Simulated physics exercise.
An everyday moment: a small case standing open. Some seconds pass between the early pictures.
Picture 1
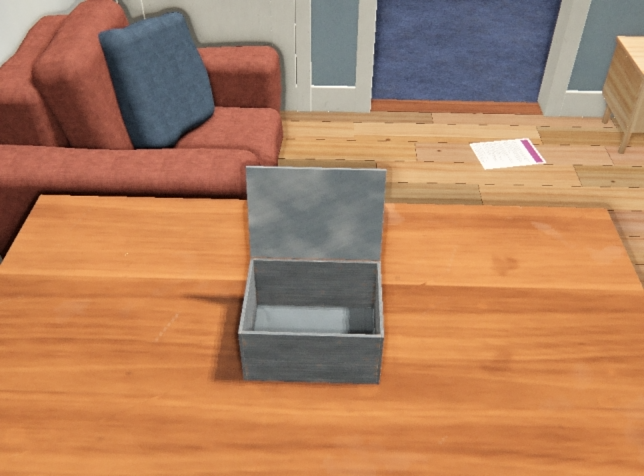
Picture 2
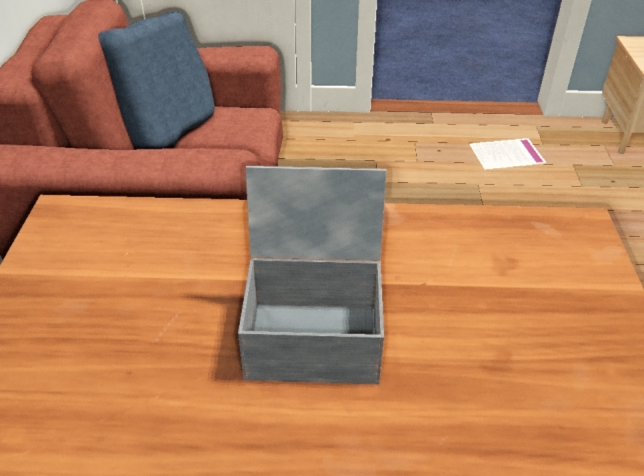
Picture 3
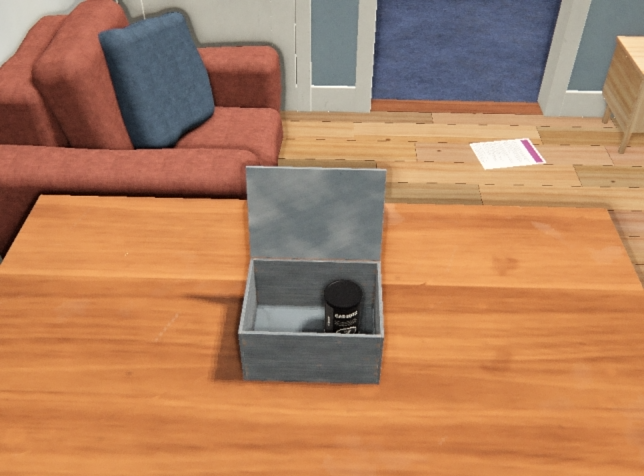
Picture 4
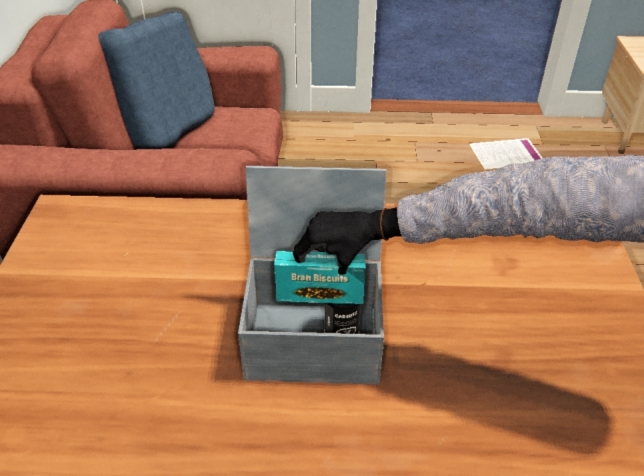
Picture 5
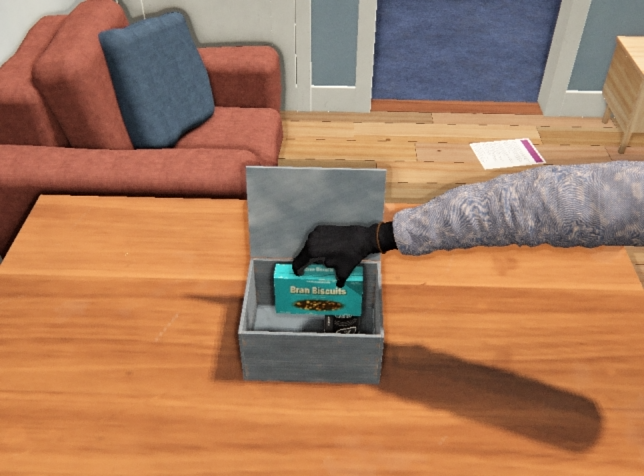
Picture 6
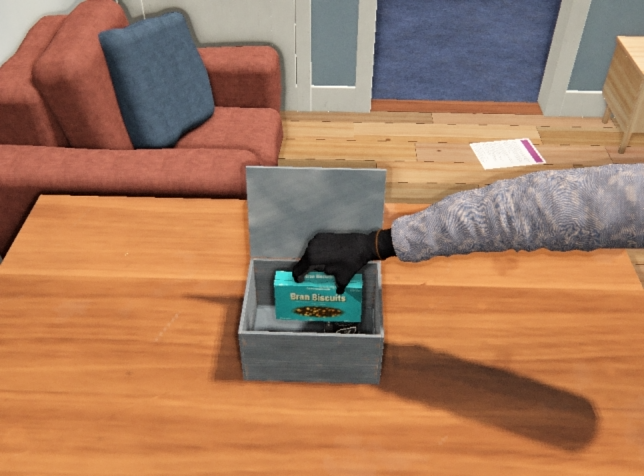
A gloved hand lowers a turquoise packet into an open grey box holding a black tin.
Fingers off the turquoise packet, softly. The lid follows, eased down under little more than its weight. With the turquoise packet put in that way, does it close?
Outcome: The lid closes.
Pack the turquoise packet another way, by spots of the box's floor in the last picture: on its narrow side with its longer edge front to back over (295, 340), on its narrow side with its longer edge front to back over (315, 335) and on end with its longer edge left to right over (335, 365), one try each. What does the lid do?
In the first case it shuts flat; in the second case it shuts flat; in the third case it will not close.
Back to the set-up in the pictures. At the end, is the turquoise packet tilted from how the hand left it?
It stays as placed.
Then, 1.20 s on from there, lid starting down; turquoise packet shifted about its own width near (319, 337).
Then, 1.80 s on from there, lid 40° above the rim; turquoise packet shifted about its own width near (319, 337).
In the end, lid shut; moved from the start, turquoise packet; black tin unmoved. At the end, from the last picture's camera, turquoise packet near (319, 337).
